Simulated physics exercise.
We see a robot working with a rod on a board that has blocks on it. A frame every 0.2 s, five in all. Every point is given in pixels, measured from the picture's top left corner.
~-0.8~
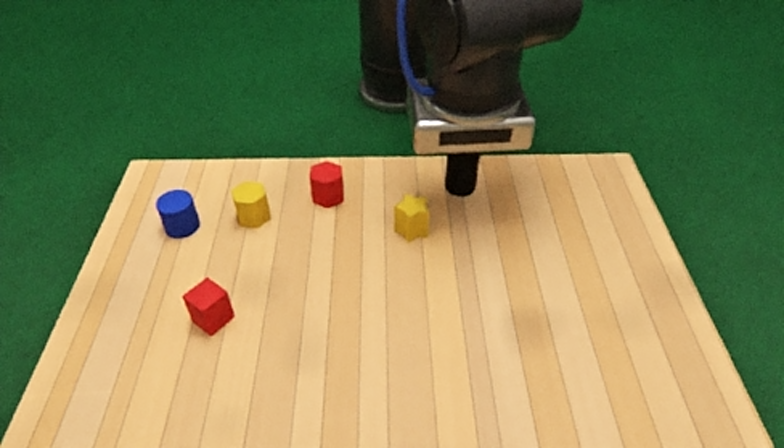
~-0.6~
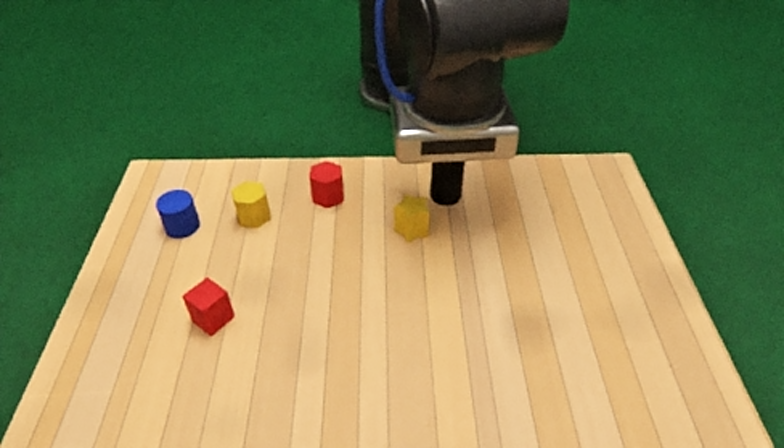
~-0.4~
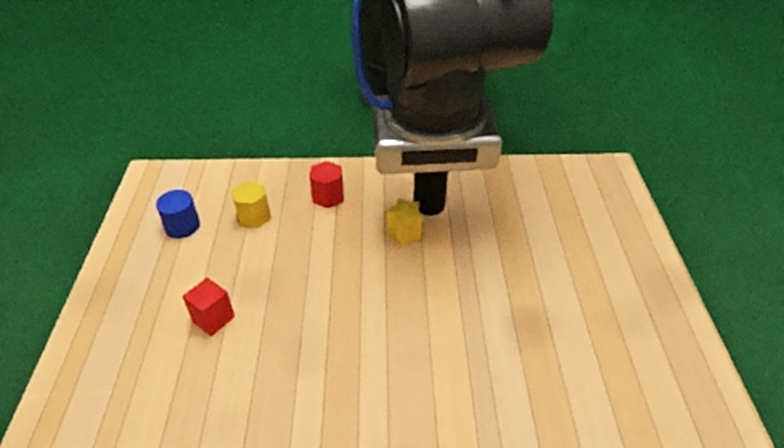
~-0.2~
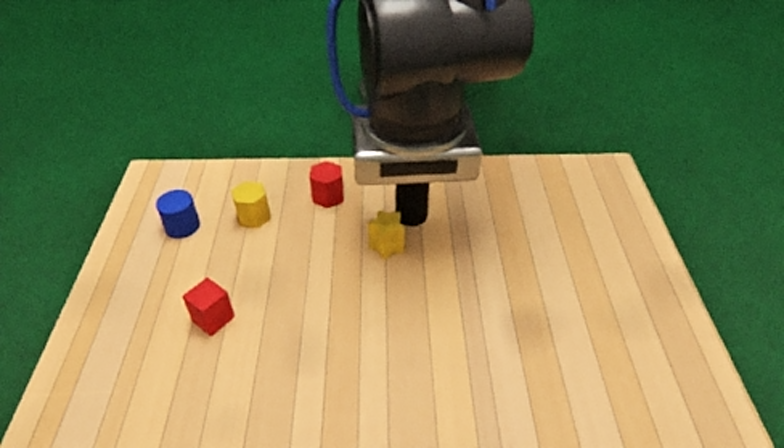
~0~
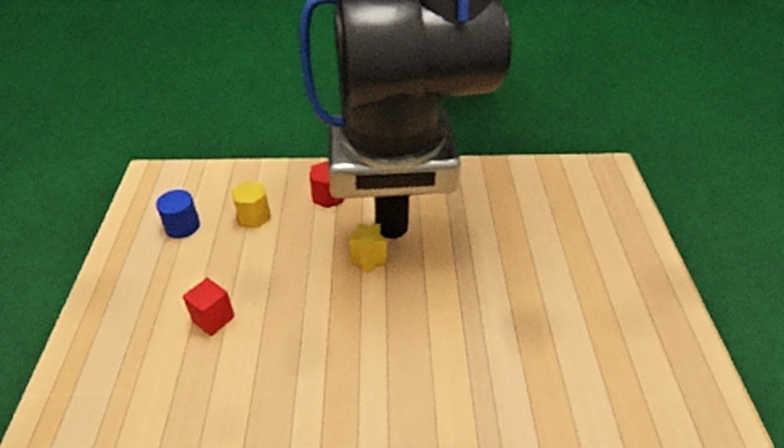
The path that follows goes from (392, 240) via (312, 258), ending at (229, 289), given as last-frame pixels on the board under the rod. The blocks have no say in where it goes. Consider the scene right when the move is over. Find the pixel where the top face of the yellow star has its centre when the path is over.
The point I'd pick in the picture is (338, 249).
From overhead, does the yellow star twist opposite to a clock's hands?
The answer is yes.
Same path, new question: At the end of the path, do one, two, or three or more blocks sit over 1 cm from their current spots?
I reckon the push displaces only one of the blocks by more than 1 cm.
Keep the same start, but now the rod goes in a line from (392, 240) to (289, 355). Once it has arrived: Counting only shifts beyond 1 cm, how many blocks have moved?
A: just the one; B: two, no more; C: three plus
It's A.
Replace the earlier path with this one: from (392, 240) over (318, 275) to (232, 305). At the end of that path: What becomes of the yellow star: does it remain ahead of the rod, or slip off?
As far as I can tell, the yellow star has dropped away to the side or behind.
On the path given first. One third of the way, rod (337, 240); yellow star (342, 248), turned 90° anticlockwise.
Two thirds of the way, rod (282, 256); yellow star (338, 249), turned 110° anticlockwise.
At the end, rod (226, 277); red square block in place; yellow star (338, 249), turned 110° anticlockwise.
